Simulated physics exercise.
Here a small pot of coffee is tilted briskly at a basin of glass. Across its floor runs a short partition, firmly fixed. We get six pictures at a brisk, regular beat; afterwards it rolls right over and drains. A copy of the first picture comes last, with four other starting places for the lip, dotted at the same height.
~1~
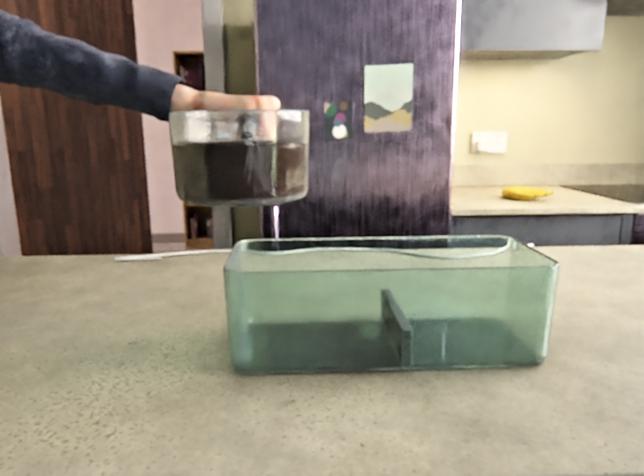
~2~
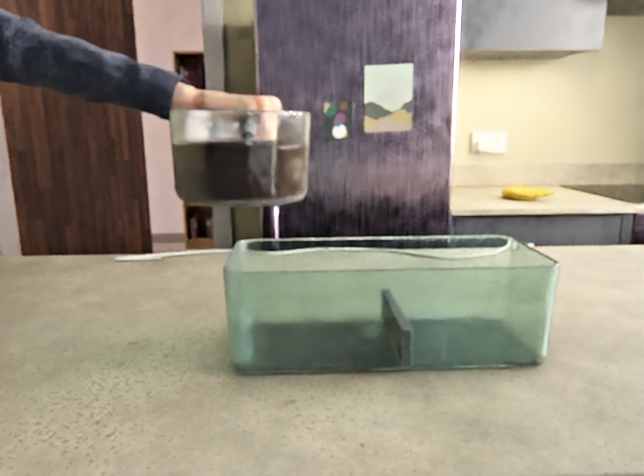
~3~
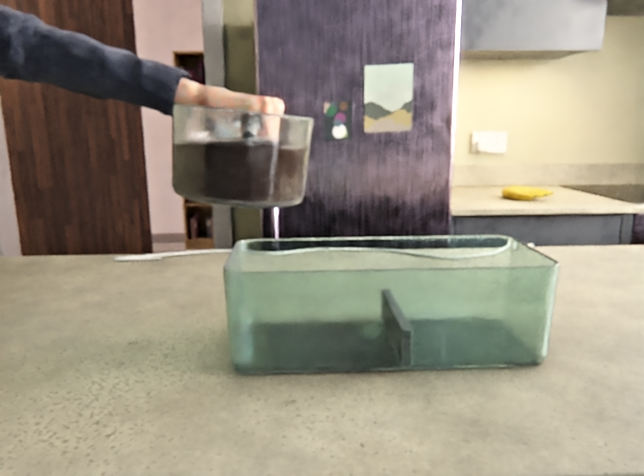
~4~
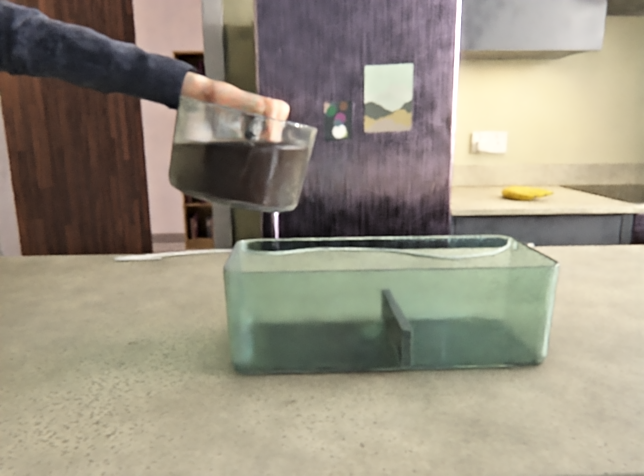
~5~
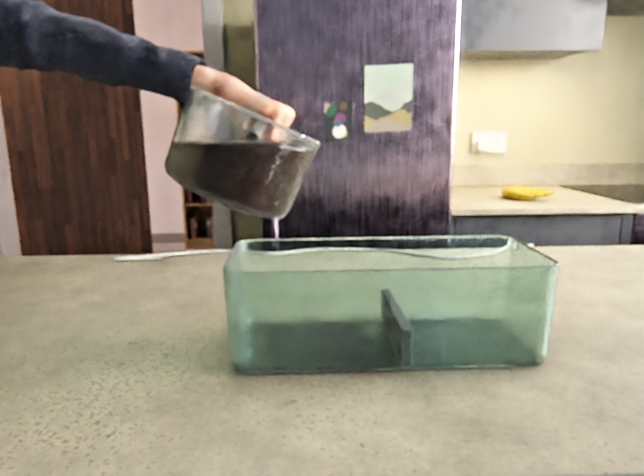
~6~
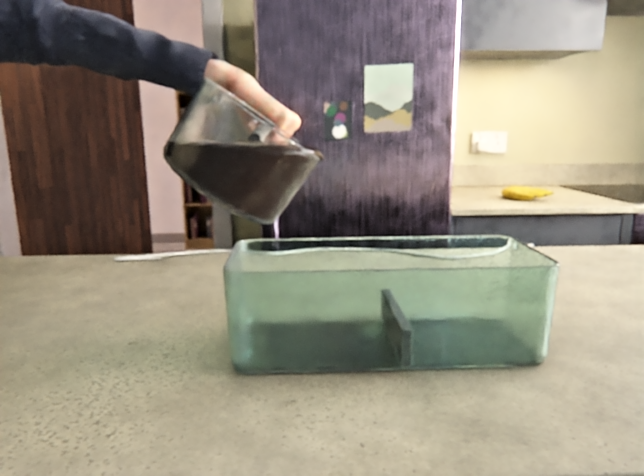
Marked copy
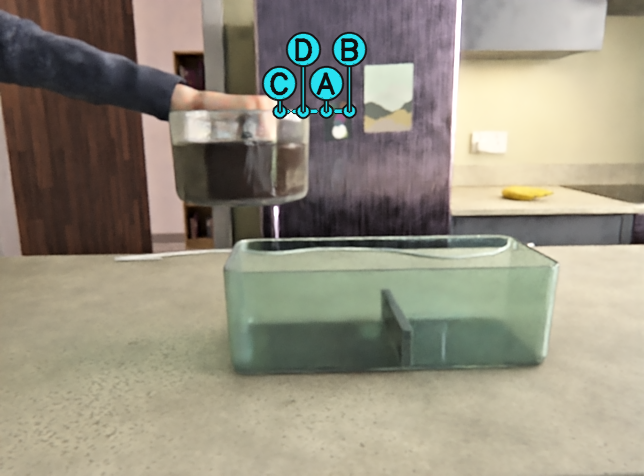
In a kitchen, a hand tilting a clear container of dark liquid steadily rightward above a rectangular glass basin with a short partition.
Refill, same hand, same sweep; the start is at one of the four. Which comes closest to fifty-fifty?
Place B does it best.
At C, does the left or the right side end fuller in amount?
More ends on the left.
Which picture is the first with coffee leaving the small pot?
In picture 6.
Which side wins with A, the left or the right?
The left side.
In cyan, A at (326, 111); B at (349, 111); C at (279, 111); D at (303, 111).
With A, about 78 % ends left of the wall and 20 % right of it.
With B, about 51 % ends left of the wall and 48 % right of it.
With C, about 88 % ends left of the wall and 12 % right of it.
With D, about 91 % ends left of the wall and 8 % right of it.
